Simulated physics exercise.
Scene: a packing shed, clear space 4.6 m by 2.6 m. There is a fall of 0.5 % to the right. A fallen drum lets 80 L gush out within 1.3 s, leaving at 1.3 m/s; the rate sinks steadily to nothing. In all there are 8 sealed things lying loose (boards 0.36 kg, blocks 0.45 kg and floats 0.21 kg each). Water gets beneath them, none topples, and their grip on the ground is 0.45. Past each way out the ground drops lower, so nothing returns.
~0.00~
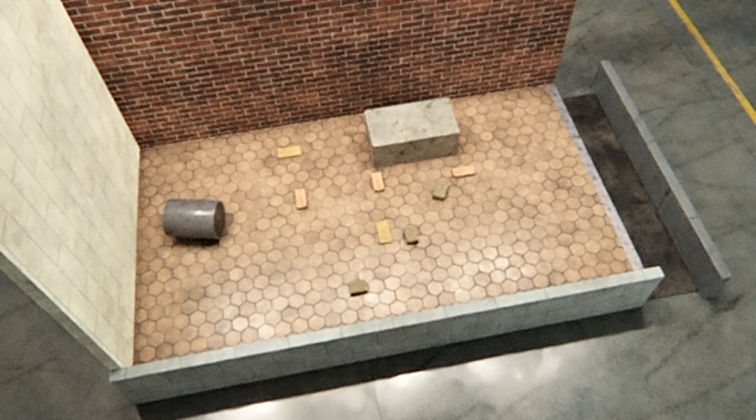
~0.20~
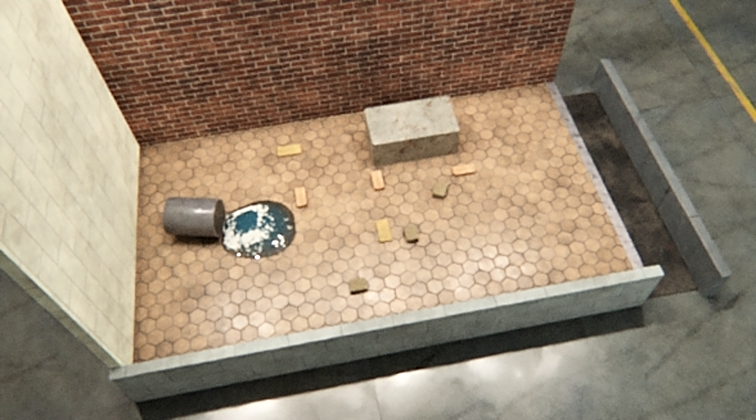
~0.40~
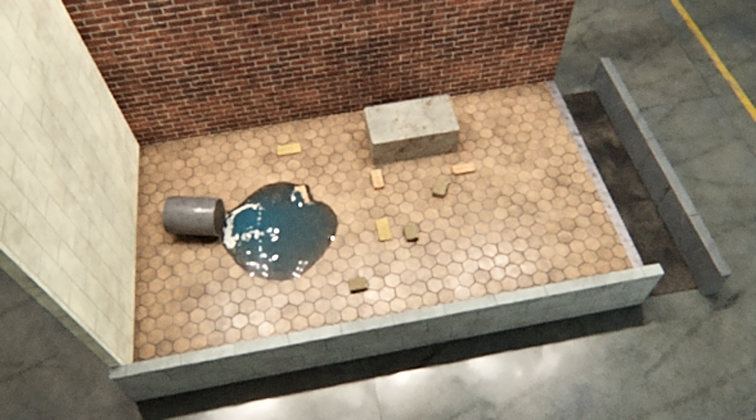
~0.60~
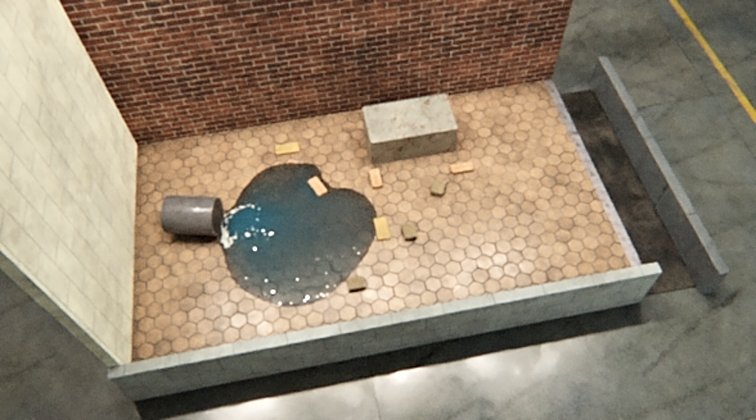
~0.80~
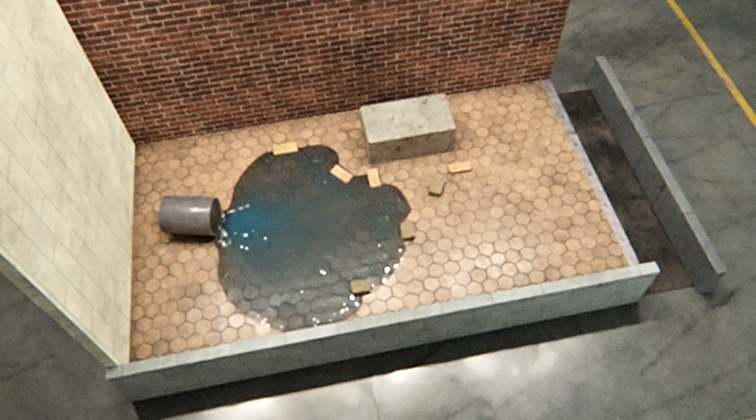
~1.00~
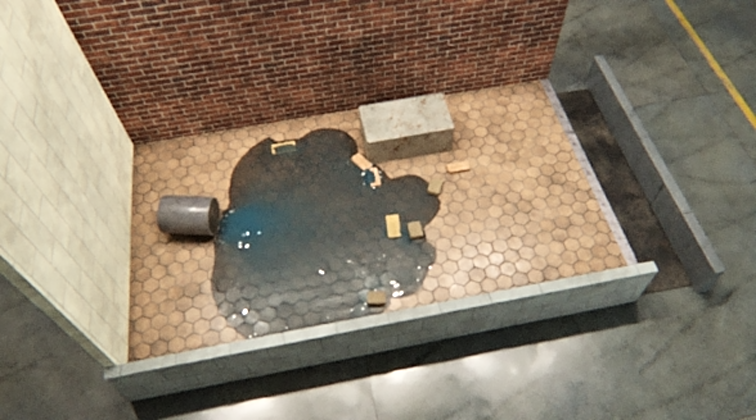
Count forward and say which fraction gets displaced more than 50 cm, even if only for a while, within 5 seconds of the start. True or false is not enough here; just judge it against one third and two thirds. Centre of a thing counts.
It lies at or above the upper mark.
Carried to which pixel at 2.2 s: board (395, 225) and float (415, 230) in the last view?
Somewhere around (521, 217) and (531, 228).
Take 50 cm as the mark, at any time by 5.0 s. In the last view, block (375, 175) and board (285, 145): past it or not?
Exceeds it; stays within.
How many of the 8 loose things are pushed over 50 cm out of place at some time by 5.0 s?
6.
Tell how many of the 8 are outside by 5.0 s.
Tally so far: 3.
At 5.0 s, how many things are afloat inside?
I'd say 0 of them.
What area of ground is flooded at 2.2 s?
Near 5.0 m2 in all.
After 1.4 s 4 of 8 are over 50 cm from their spots; 3 afloat.
After 2.2 s 6 of 8 are over 50 cm from their spots; 3 afloat.
After 3.5 s 6 of 8 are over 50 cm from their spots; 3 afloat.
After 5.0 s 6 of 8 are over 50 cm from their spots, and 6 have been at some point; 0 afloat.
